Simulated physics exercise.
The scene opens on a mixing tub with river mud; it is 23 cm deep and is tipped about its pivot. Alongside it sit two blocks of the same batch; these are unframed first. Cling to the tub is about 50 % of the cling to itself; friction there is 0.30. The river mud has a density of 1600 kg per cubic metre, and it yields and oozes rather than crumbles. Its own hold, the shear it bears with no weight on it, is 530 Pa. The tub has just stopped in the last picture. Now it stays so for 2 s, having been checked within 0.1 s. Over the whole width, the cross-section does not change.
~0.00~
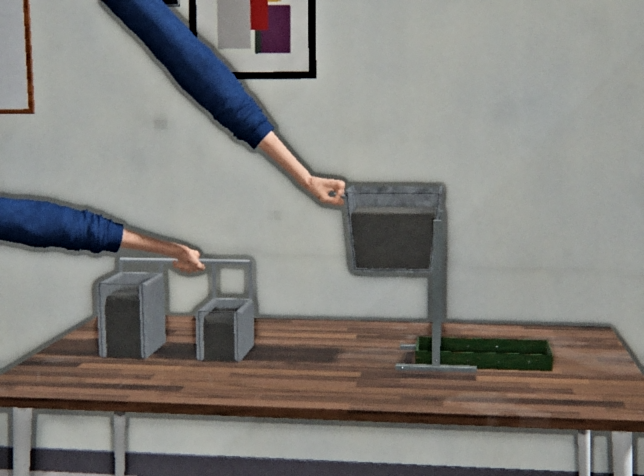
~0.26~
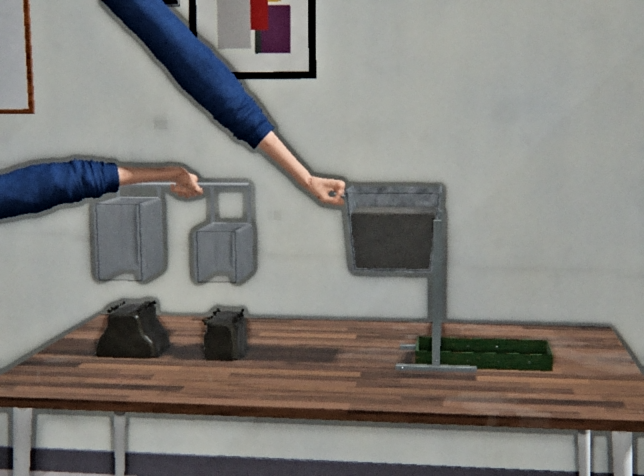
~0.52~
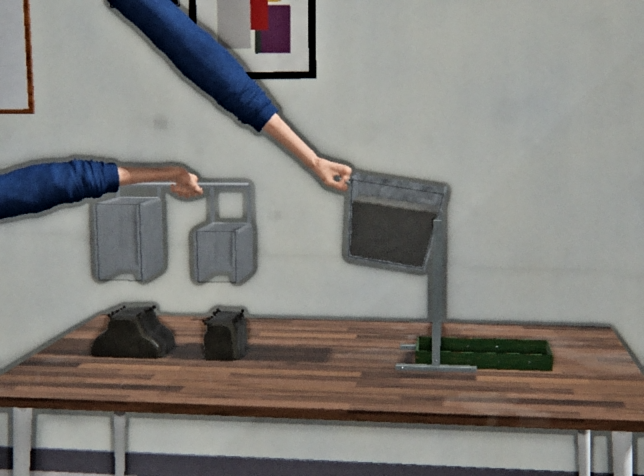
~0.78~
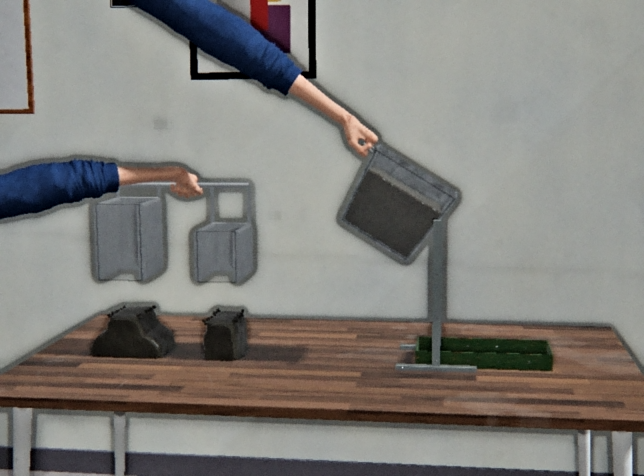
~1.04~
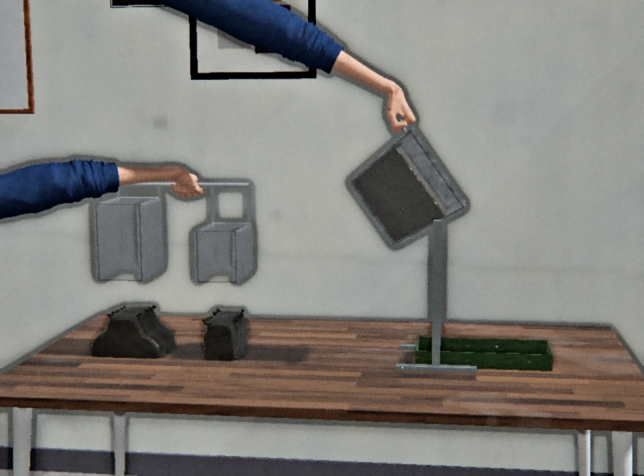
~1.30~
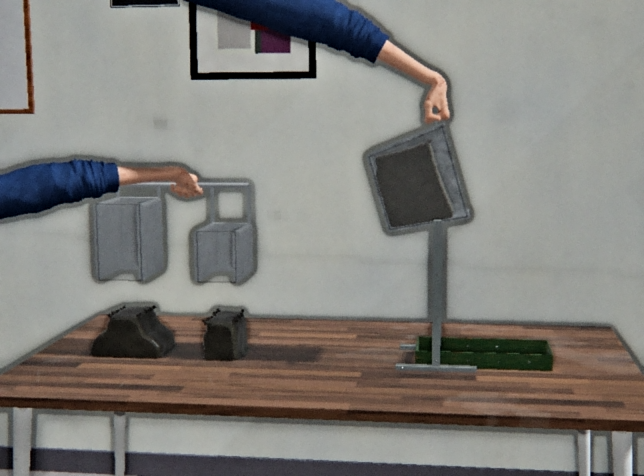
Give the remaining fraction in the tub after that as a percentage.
Close to 86 per cent.
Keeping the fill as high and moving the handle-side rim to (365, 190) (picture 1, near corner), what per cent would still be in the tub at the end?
Some 100 per cent, I reckon.
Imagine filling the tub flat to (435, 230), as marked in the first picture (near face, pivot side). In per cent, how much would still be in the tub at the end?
Result: Approx. 100 % remaining in tub.
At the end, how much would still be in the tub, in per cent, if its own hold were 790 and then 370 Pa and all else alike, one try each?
First 100 %, second 65 %.
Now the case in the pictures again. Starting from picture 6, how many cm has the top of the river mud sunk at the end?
Some 7 cm.
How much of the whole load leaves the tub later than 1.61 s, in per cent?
Close to 8 % of the whole load.
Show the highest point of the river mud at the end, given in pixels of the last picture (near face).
Close to pixel (405, 168).
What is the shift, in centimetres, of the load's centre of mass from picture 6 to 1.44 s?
I'd estimate roughly 3 centimetres.
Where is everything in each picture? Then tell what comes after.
Handle-side rim at (348, 192), tilt 0 degrees; top of the river mud at (431, 213); blocks stand 20 cm, 13 cm (left to right), in the first picture.
Handle-side rim at (348, 192), tilt 0 degrees; top of the river mud at (431, 213); blocks stand 15 cm, 12 cm (left to right), in the second picture.
Handle-side rim at (353, 179), tilt 9 degrees; top of the river mud at (359, 201); blocks stand 13 cm, 12 cm (left to right), in the third picture.
Handle-side rim at (377, 149), tilt 32 degrees; top of the river mud at (372, 172); blocks stand 13 cm, 12 cm (left to right), in the fourth picture.
Handle-side rim at (412, 131), tilt 55 degrees; top of the river mud at (394, 149); blocks stand 13 cm, 12 cm (left to right), in the fifth picture.
Handle-side rim at (443, 128), tilt 74 degrees; top of the river mud at (424, 144); blocks stand 13 cm, 12 cm (left to right), in the sixth picture.
After 1.44 s, the tub is at 74 degrees and holds 100 %.
After 1.61 s, the tub is at 74 degrees and holds 94 %.
After 1.78 s, the tub is at 74 degrees and holds 89 %.
After 1.95 s, the tub is at 74 degrees and holds 87 %.
After 3.30 s, at the end, the tub is at 74 degrees and holds 86 %.
